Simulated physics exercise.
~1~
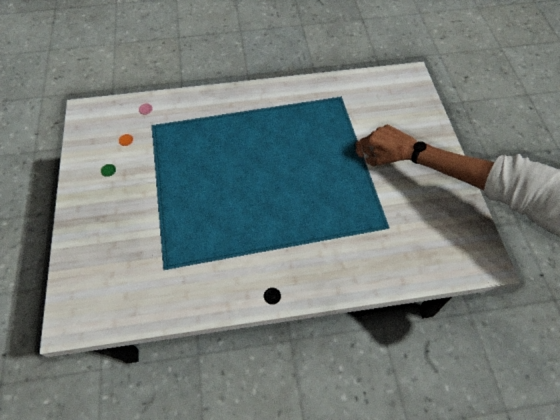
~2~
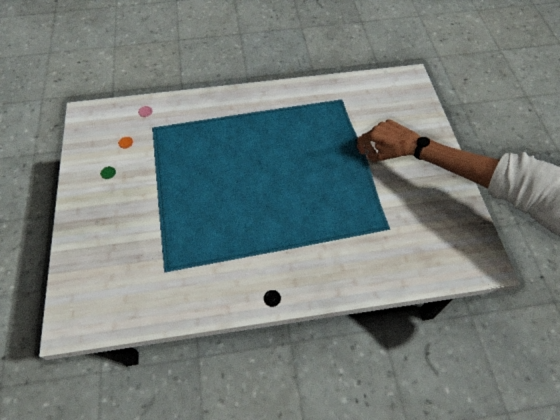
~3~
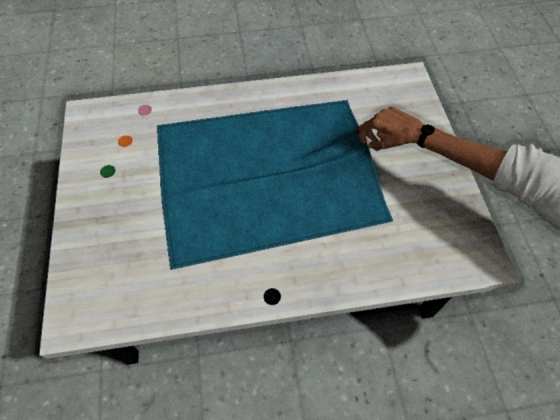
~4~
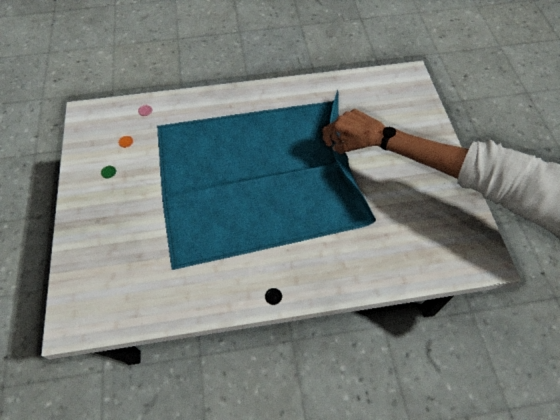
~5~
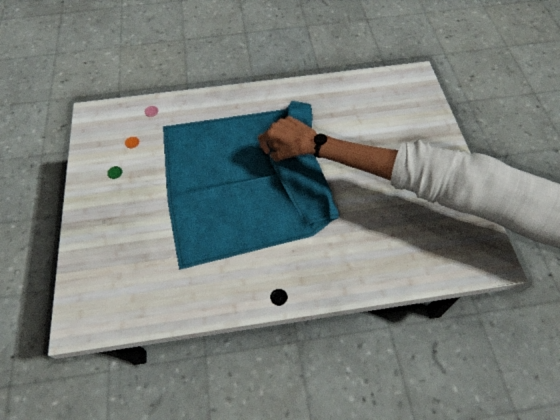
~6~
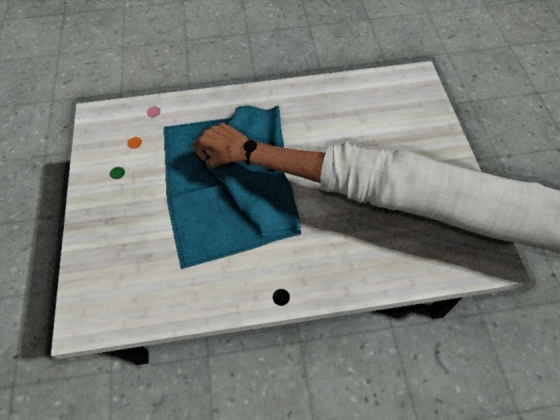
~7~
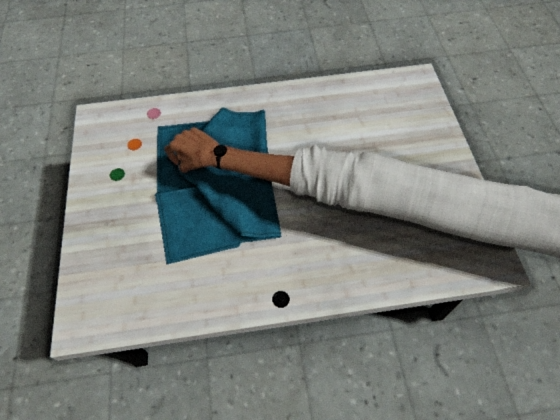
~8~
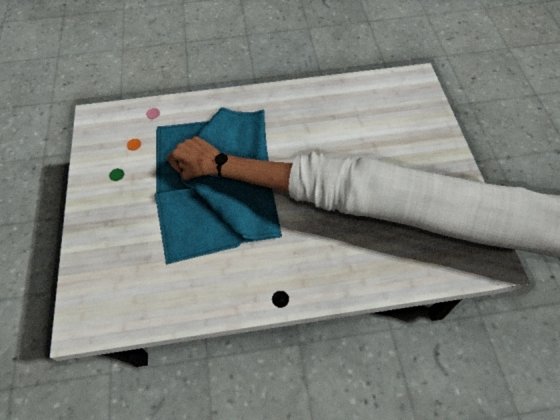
A teal napkin lies flat on a pale wooden side table, seen from above at an angle by a slightly swaying camera over a grey tiled floor. Pink, orange and green discs sit to its left, and a black cap lies below it. A hand with a dark watch and white sleeve, reaching in from the right, grips the napkin's right edge and lifts it, creasing the cloth. The hand carries that part leftward, folding it over the rest. It lowers it near the left edge, leaving the napkin rumpled and narrower, the hand still resting on it and every small disc uncovered.
